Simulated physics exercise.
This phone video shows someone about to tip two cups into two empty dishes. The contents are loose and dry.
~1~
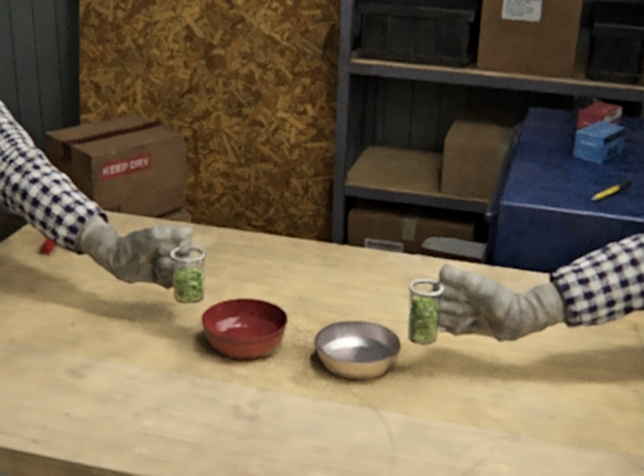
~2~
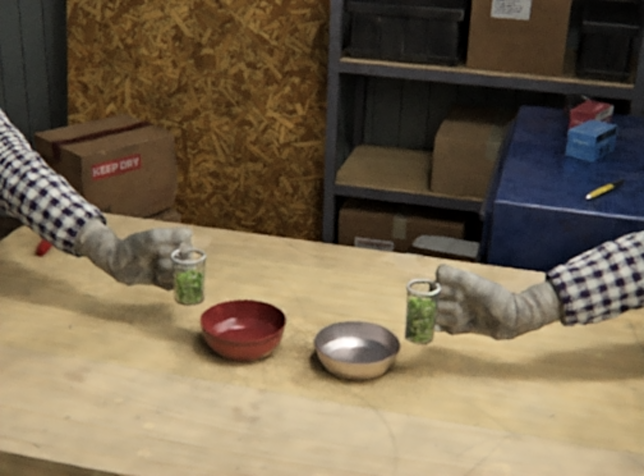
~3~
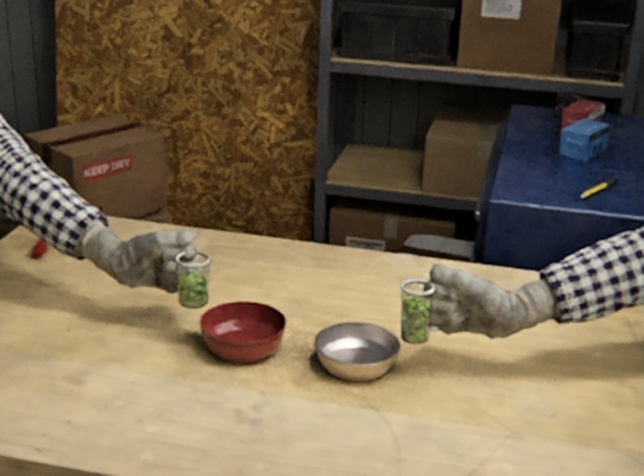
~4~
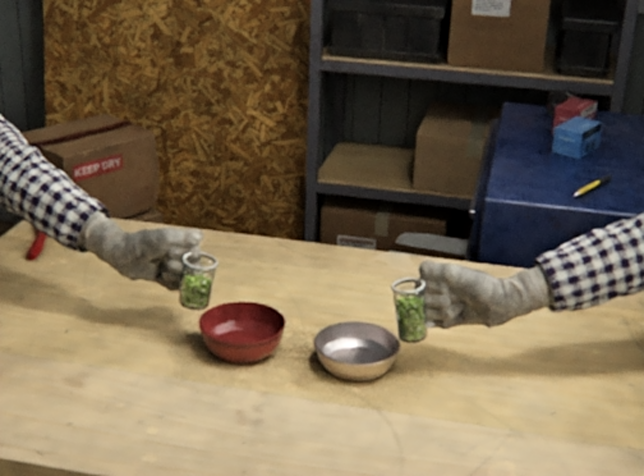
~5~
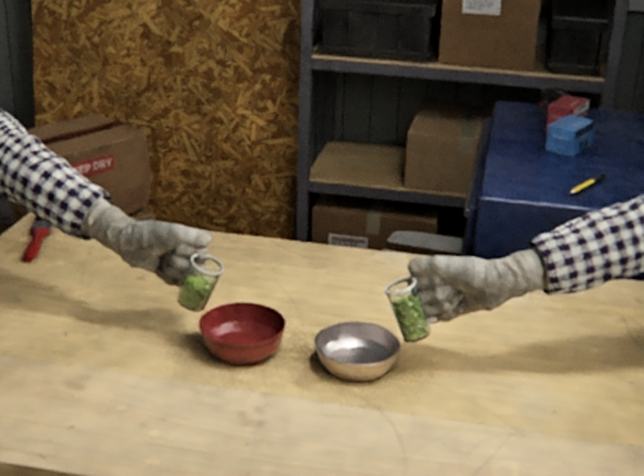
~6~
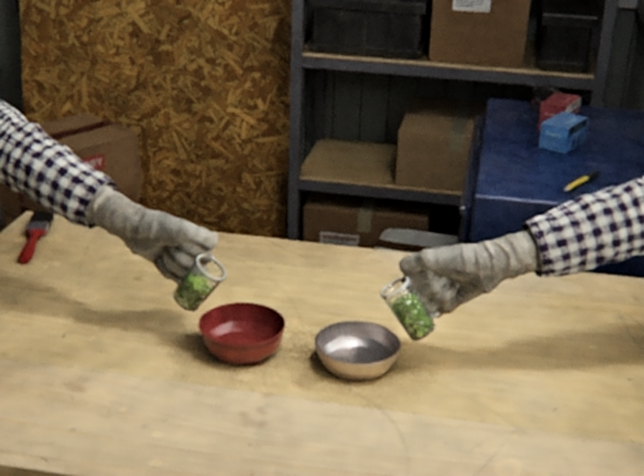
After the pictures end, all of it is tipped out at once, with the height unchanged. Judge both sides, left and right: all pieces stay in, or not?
At the end, on the left the dish: Nothing outside; right: Nothing outside.
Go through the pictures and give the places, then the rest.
Left dish at (230, 341), empty; left cup at (189, 275), holding dried peas, just above its dish; right dish at (348, 364), empty; right cup at (424, 313), holding dried peas, just above its dish, in the first frame.
Left cup at (189, 277), upright; right cup at (421, 312), upright, in the second frame.
Left cup at (193, 280), upright; right cup at (416, 312), upright, in the third frame.
Left cup at (197, 282), tipped 9°; right cup at (411, 311), tipped 9°, in the fourth frame.
Left cup at (199, 283), tipped 22°; right cup at (409, 310), tipped 22°, in the fifth frame.
Left dish at (231, 347); left cup at (199, 284), tipped 34°; right dish at (351, 365); right cup at (409, 309), tipped 34°, in the sixth frame.
Then, 0.31 s after the last picture, left, all still in the cup; right, all still in the cup.
Then, 0.64 s after the last picture, left, all still in the cup; right, nearly all still in the cup, a stray few in the air.
Then, 1.03 s after the last picture, left, a small part still in the cup, most in the dish, a stray few in the air; right, about a quarter still in the cup, most in the dish, a small part in the air.
At rest, left, all in the dish, none outside the dish; right, all in the dish, none outside the dish.
